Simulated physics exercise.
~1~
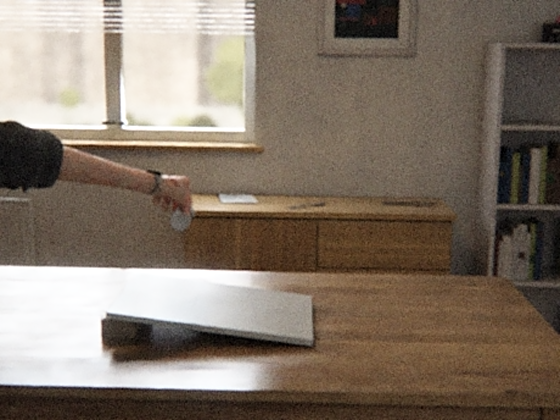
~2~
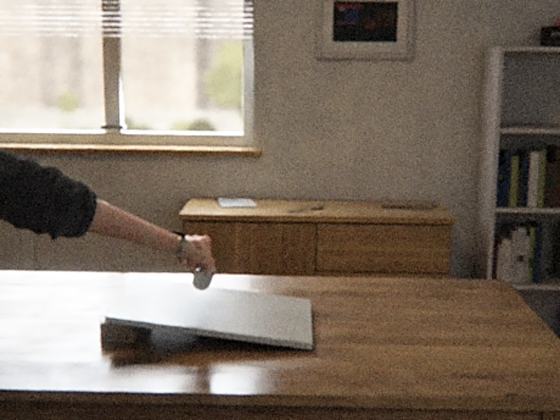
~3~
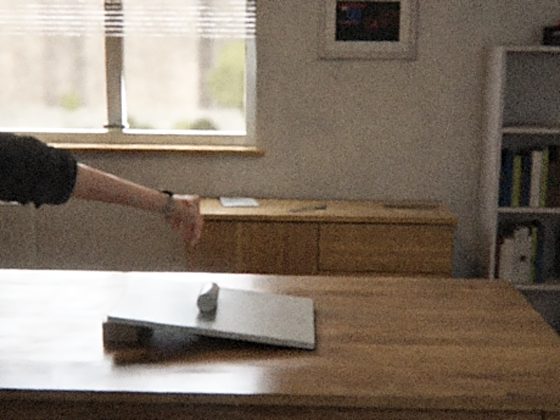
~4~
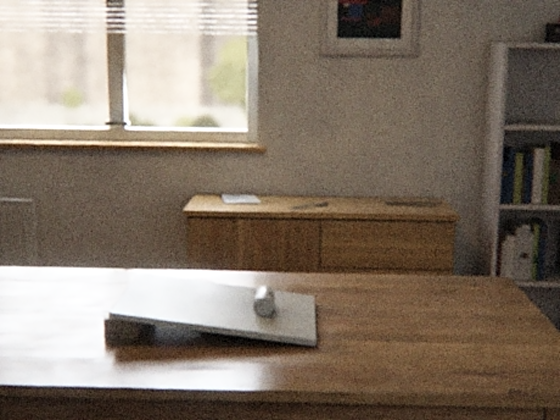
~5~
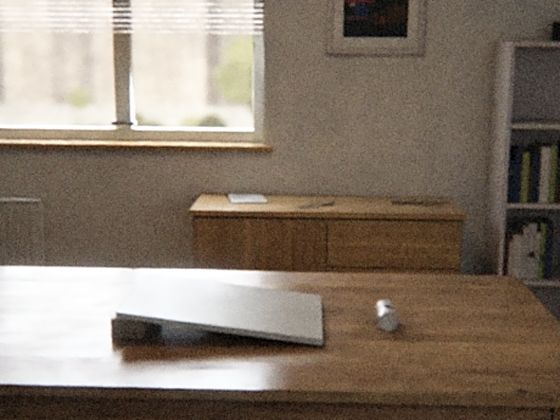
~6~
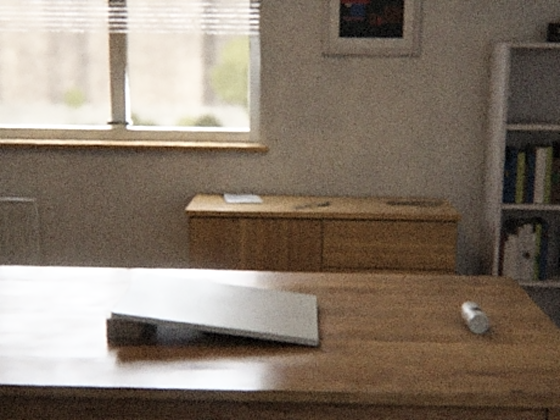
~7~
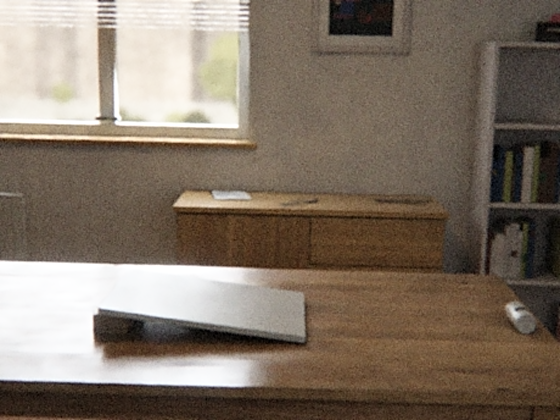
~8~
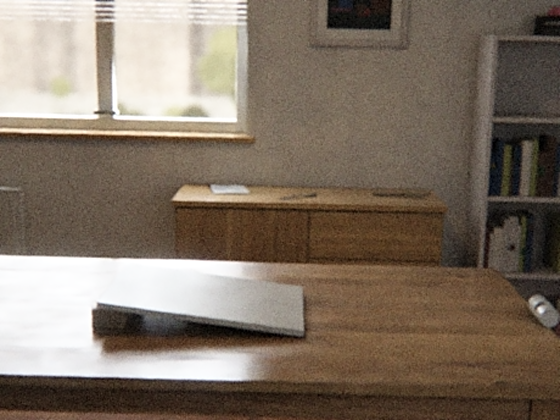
At the start, an arm in a dark sleeve reaches in from the left, holding a small white shaker above a pale board propped up at its left end on a wooden table. The hand lowers the shaker onto the board on its side, then lets go and draws back out of view. The shaker rolls down the slope to the right and leaves the board's low end. It keeps rolling across the tabletop while the board stays put. In the last view, the shaker is at the table's far right edge, well clear of the board.
